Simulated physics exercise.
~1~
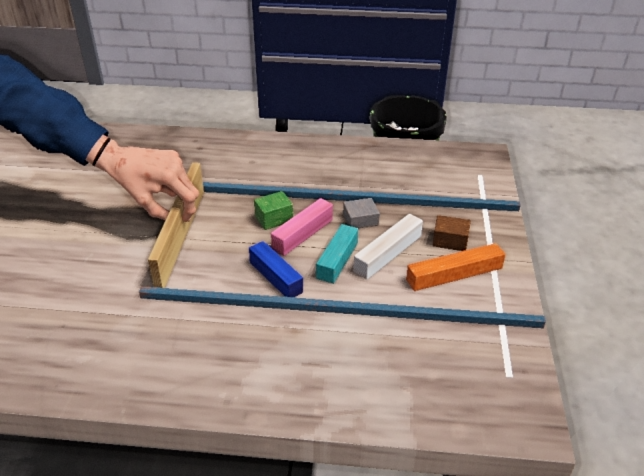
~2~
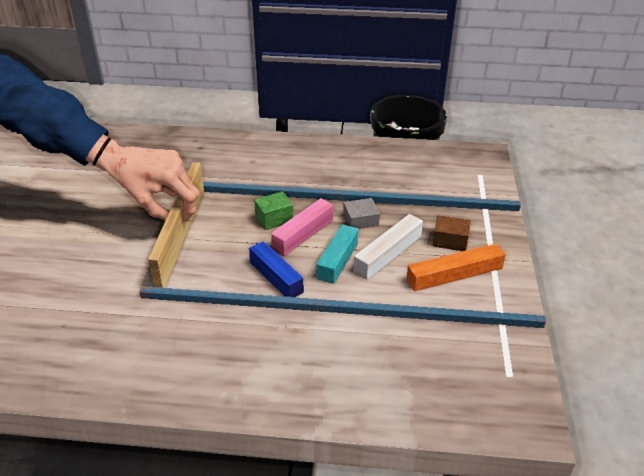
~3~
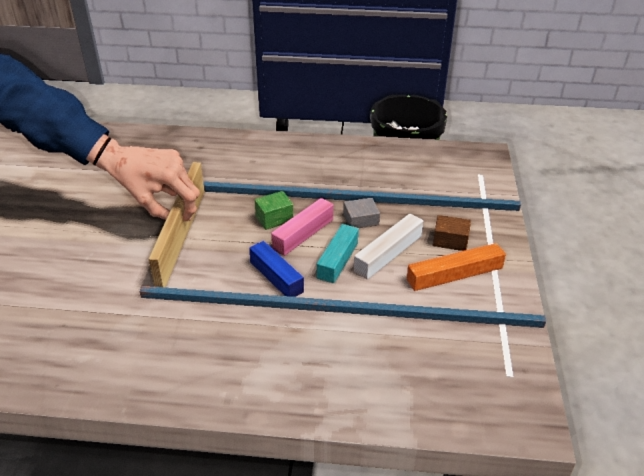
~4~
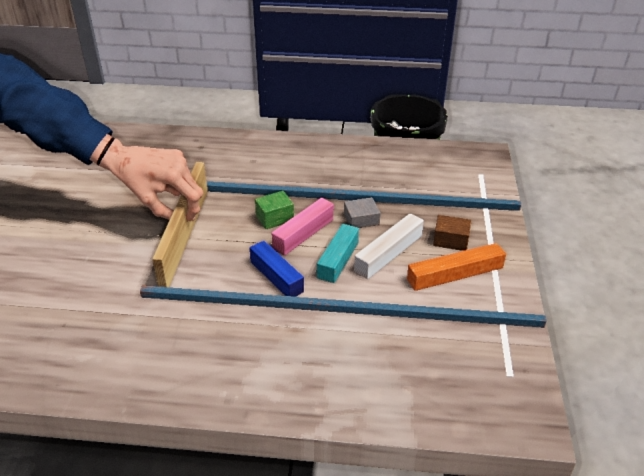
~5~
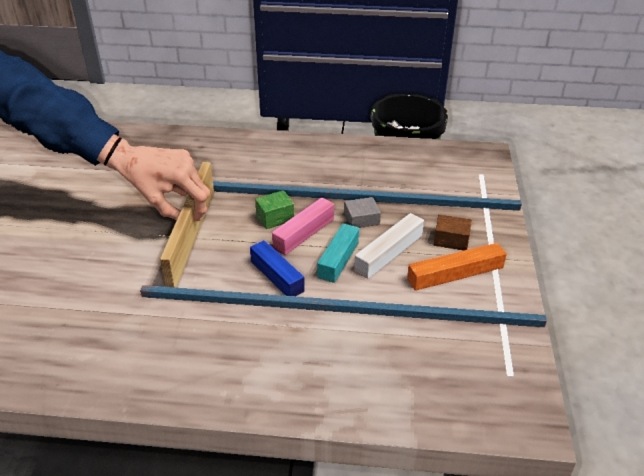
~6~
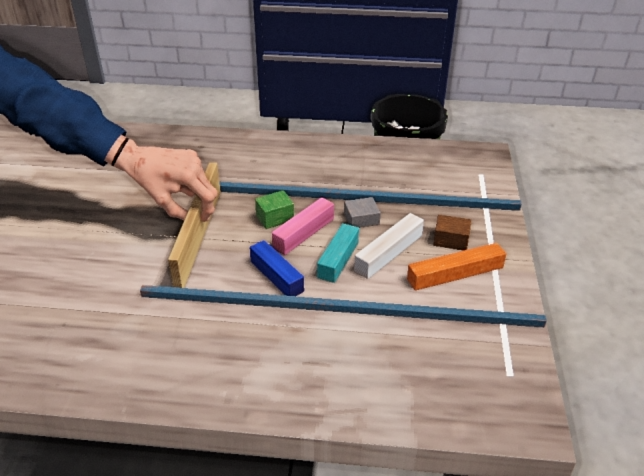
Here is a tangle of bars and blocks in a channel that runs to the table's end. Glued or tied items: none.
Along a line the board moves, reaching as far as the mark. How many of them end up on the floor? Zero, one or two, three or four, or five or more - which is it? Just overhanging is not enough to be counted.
It is three or four.
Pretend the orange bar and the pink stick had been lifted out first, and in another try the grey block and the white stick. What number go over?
Counts - first: 2; second: 2.
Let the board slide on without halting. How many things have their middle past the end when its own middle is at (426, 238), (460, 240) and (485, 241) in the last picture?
0, 2 and 4.
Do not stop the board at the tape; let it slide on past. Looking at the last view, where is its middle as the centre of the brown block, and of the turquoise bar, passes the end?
The middle is at (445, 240) when it's the brown block, and at (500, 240) when it's the turquoise bar.
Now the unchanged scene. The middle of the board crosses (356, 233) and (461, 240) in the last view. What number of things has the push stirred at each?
Moved so far: 7, then 8.
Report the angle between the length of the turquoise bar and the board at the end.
I'd estimate about 10 degrees.
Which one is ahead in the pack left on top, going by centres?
It's the turquoise bar.
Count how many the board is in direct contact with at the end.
At rest, 3 are in contact.
Early on, none off yet; orange bar at rest near (457, 266); brown block at rest near (452, 233); white stick at rest near (390, 245).
A while later, none off yet; orange bar travelled a little near (475, 267); brown block moving near (458, 234); white stick travelled a little near (425, 253).
Further along, none off yet; orange bar travelled about its own width near (538, 280); brown block travelled well along near (534, 241); white stick travelled about its own width near (505, 260).
Finally, the number that fall off is three or four; lost, grey block, white stick, brown block and orange bar.
